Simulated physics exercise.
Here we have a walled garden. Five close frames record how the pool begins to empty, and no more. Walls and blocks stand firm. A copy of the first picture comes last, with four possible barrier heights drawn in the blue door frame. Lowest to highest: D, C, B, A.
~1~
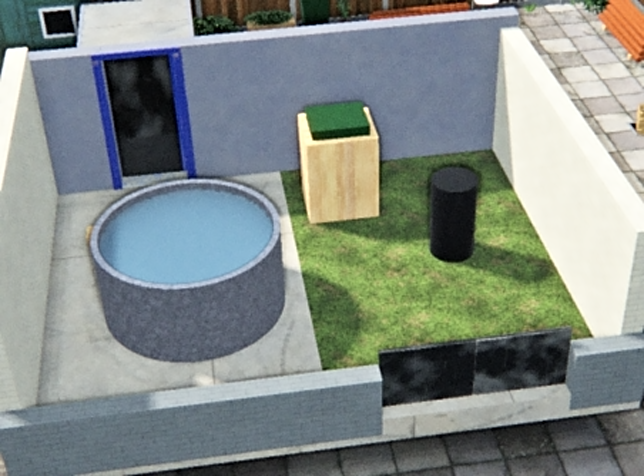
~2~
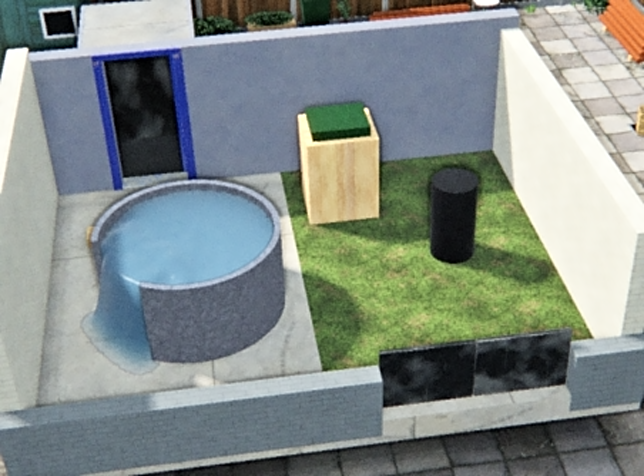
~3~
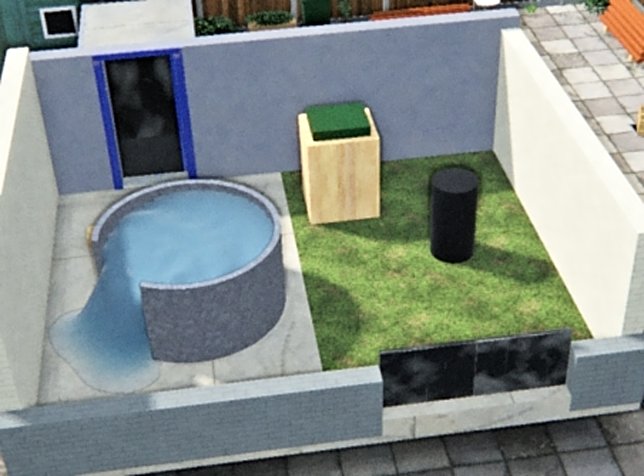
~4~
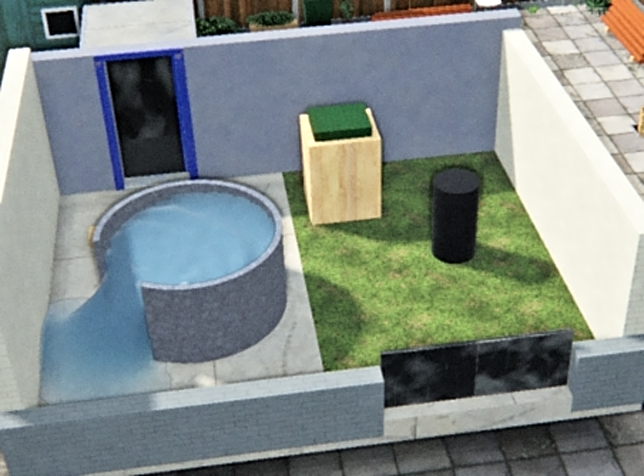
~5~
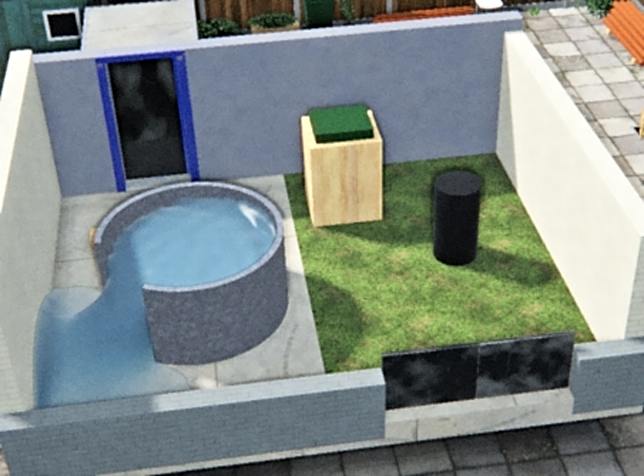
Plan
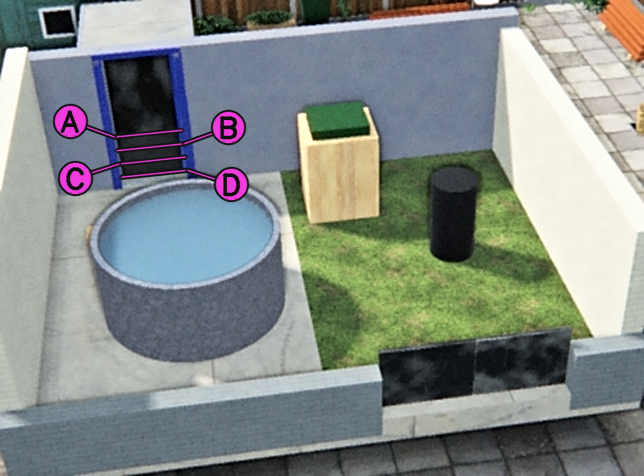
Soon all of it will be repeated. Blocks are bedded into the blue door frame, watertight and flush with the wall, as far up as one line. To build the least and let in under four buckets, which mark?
D.
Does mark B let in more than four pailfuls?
No, that is safe.
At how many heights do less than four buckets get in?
All four.
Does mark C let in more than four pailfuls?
No, that is safe.
On the marked copy, A at (148, 133); B at (150, 147); C at (152, 160); D at (154, 173); from the bottom up D, C, B, A.
With A, nothing gets over.
With B, nothing gets over.
With C, nothing gets over.
With D, nothing gets over.
